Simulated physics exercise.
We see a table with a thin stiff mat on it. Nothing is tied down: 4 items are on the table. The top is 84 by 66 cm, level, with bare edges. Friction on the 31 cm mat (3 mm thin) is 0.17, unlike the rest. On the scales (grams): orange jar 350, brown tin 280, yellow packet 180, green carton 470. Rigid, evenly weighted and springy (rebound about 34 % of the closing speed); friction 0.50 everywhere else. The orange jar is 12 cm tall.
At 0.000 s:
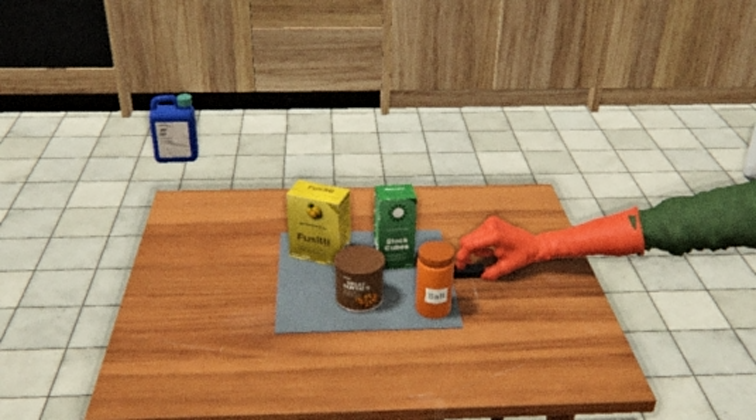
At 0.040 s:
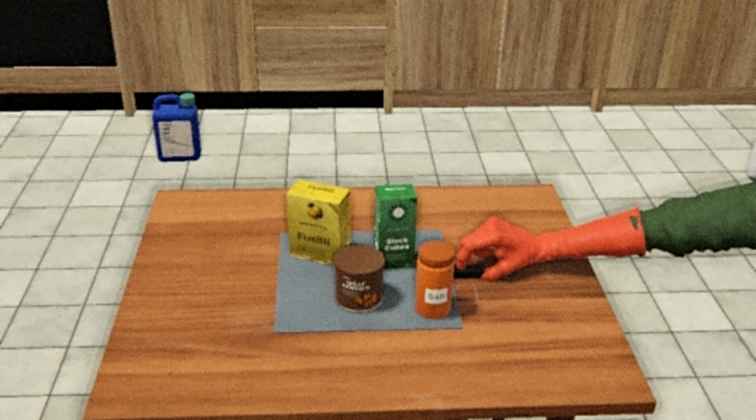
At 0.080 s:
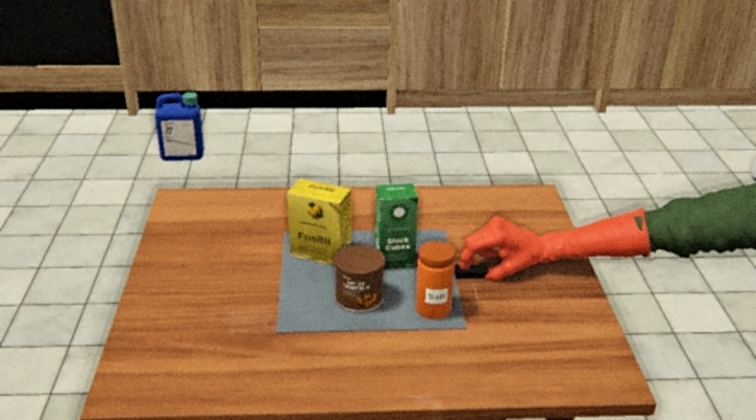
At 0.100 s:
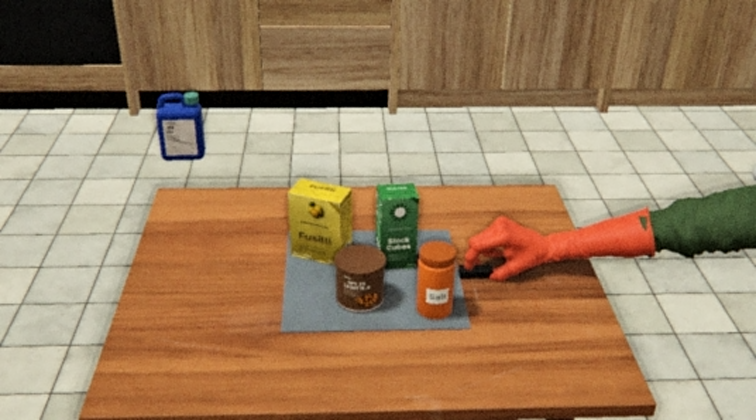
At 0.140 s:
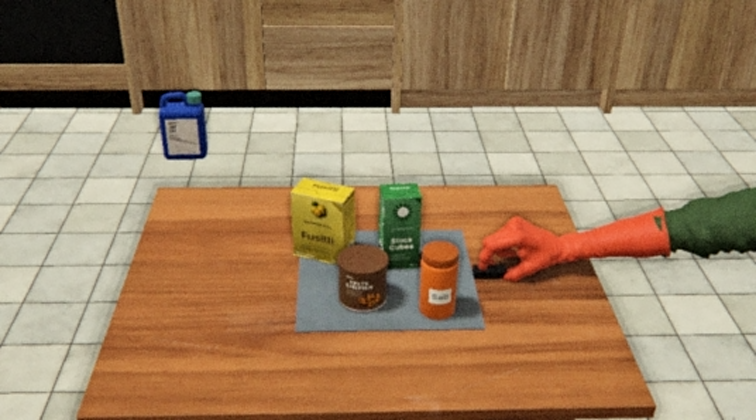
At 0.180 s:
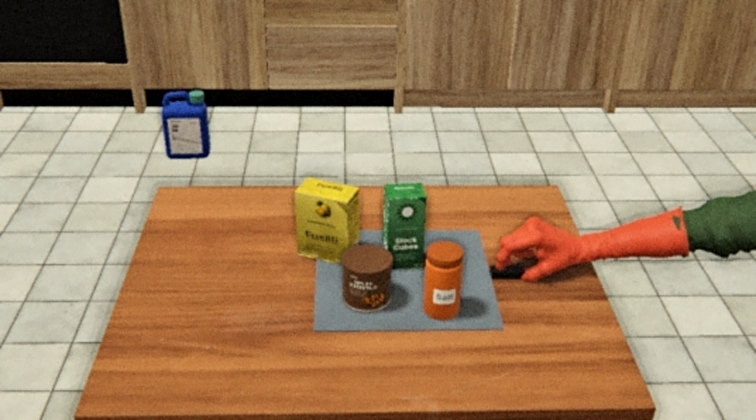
We see a red-gloved hand slowly pull a grey mat rightward across a wooden table, while the yellow packet, green carton, brown tin and orange jar stay upright and shift only slightly to the right.
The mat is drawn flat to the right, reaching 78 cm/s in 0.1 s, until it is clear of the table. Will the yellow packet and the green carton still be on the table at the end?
The yellow packet stays on the table and the green carton falls off the table.
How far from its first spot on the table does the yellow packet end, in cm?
Some 7 cm.
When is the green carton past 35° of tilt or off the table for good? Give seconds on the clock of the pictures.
At about 0.8 s.
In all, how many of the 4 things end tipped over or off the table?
That comes to 3.
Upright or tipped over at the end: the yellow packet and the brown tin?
The yellow packet keeps standing; the brown tin falls over.
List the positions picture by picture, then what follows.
Mat out by 0 cm; yellow packet (319, 224); green carton (395, 228), in the first frame.
Mat out by 0 cm; orange jar (435, 280); brown tin (359, 279), in the second frame.
Mat out by 1 cm; orange jar (435, 280); brown tin (359, 279), in the third frame.
Mat out by 1 cm; orange jar (436, 280); brown tin (360, 279), in the fourth frame.
Mat out by 4 cm; orange jar (439, 281); brown tin (363, 279), in the fifth frame.
Mat out by 7 cm; yellow packet (328, 221) slid 2 cm; green carton (404, 227) slid 2 cm, in the sixth frame.
After 0.48 s, mat out by 30 cm; green carton slid 16 cm near (485, 226); yellow packet slid 7 cm near (358, 223); brown tin leaning 4°.
After 0.78 s, mat out by 54 cm; orange jar and green carton now off the table; yellow packet slid 7 cm near (358, 223); brown tin slid 37 cm.
After 0.98 s, mat out by 69 cm; brown tin now off the table; yellow packet slid 7 cm near (358, 223).
After 1.28 s, mat out by 74 cm; yellow packet slid 7 cm near (358, 223).
By the end (1.8 s), off the table, orange jar, brown tin and green carton; not toppled but over 6 cm from the start, yellow packet. Seen from the same camera at the end, yellow packet near (358, 223).
